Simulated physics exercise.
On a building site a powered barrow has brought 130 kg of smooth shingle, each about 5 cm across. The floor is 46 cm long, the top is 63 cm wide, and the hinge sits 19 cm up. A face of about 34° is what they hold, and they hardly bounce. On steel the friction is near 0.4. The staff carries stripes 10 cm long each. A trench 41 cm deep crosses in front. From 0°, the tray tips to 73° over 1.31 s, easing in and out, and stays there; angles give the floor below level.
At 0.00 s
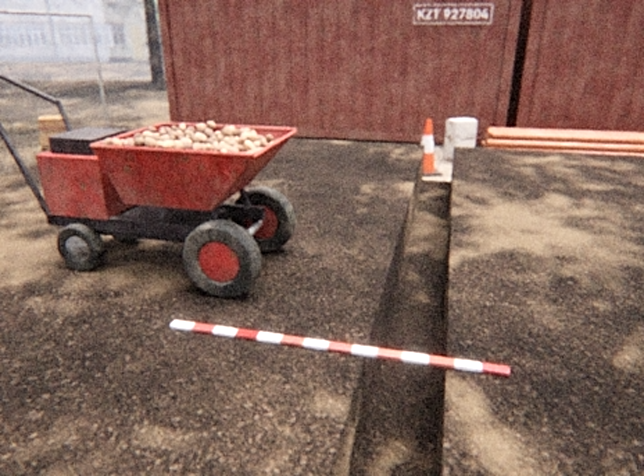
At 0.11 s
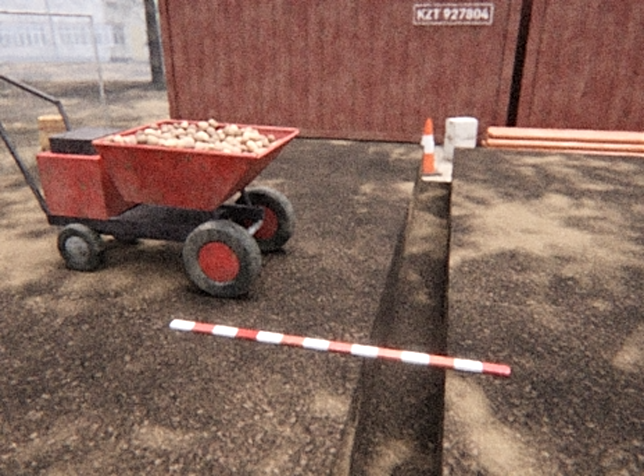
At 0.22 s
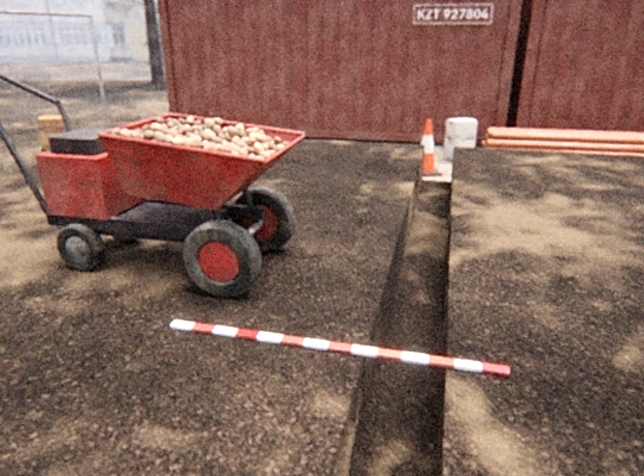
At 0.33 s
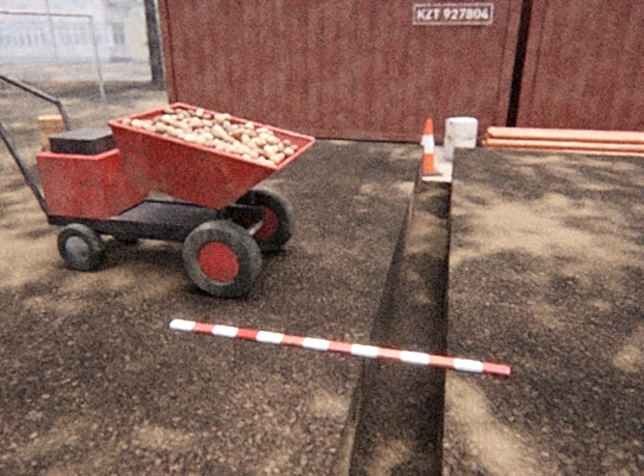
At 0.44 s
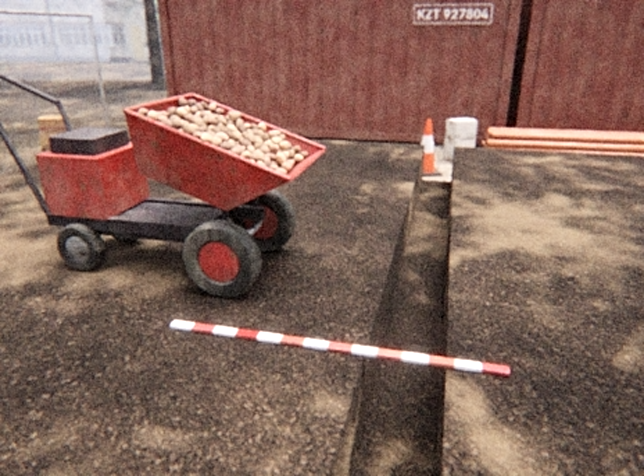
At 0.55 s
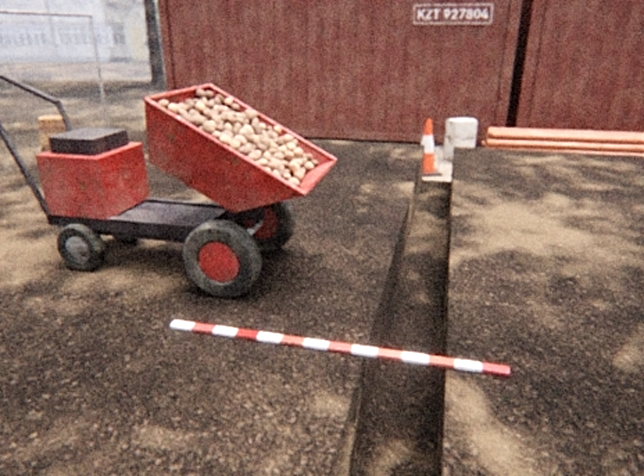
On a building site, a red powered barrow steadily tilts its stone-filled tray toward the right.
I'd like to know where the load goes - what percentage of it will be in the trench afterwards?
I would put it at about 81 per cent.
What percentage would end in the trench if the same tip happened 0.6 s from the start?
Near 85 per cent.
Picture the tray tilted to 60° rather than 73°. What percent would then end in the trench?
Expect roughly 80 per cent.
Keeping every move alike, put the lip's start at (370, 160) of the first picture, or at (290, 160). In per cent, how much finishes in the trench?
I'd expect some 15 per cent, then some 95.
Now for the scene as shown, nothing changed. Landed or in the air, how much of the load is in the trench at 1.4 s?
Close to 45 per cent has got there by then.
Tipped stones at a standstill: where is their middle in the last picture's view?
The tipped stones centre close to (408, 338).
After 1.0 s the floor is at 61°; 99 % in the tray, 1 % short of the trench; the foremost stones are at (360, 243).
After 1.4 s the floor is at 73°; 35 % in the tray, 18 % short of the trench, 47 % in the trench; the foremost stones are at (440, 337).
After 1.8 s the floor is at 73°; 8 % in the tray, 19 % short of the trench, 73 % in the trench; the foremost stones are at (442, 329).
After 3.7 s the floor is at 73°; 0 % in the tray, 18 % short of the trench, 81 % in the trench; the foremost stones are at (443, 310).
